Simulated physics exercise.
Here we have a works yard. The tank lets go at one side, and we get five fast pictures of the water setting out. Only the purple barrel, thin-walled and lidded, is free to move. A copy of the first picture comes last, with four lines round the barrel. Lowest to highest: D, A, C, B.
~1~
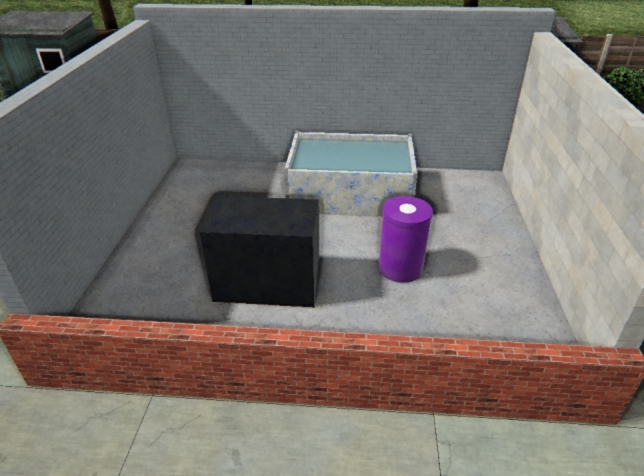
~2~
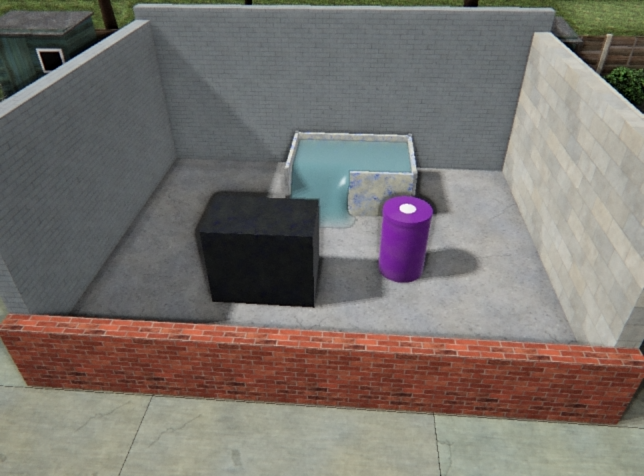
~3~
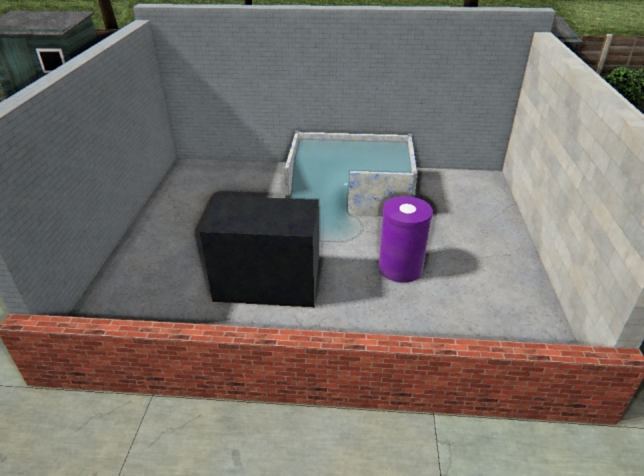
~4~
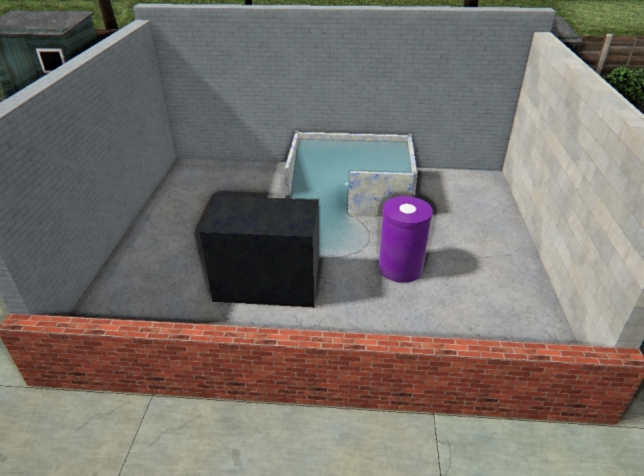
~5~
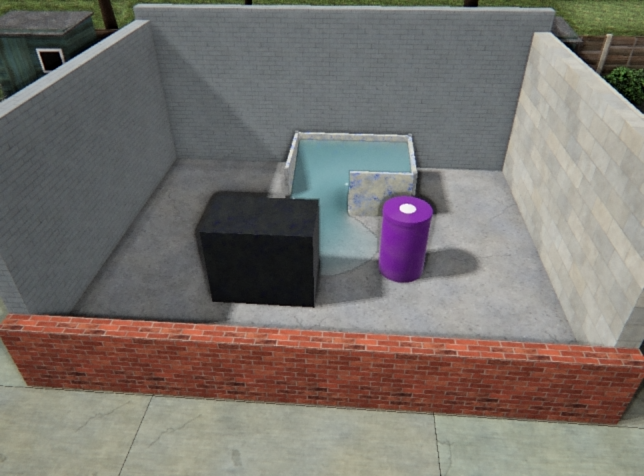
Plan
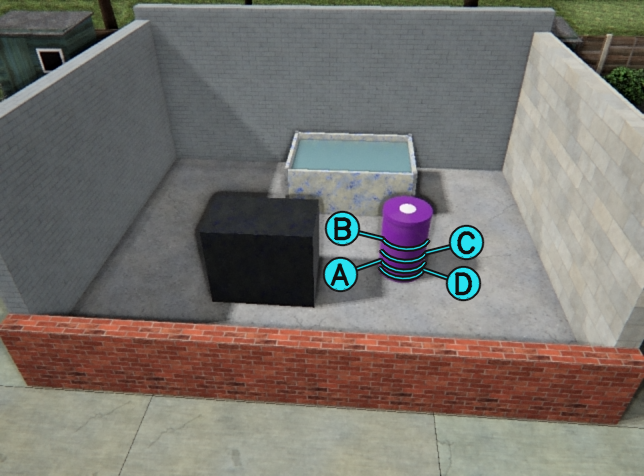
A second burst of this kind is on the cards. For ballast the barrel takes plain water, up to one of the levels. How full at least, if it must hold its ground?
Choose A.
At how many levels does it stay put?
Three.
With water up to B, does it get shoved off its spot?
No, that is safe.
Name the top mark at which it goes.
D.
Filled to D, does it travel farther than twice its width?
No, less.
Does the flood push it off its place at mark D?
Yes, it does.
On the marked copy, A at (403, 271); B at (405, 249); C at (404, 261); D at (402, 278); from the bottom up D, A, C, B.
For mark A, it does not move.
For mark B, it does not move.
For mark C, it does not move.
For mark D, it is pushed about half its own width away.
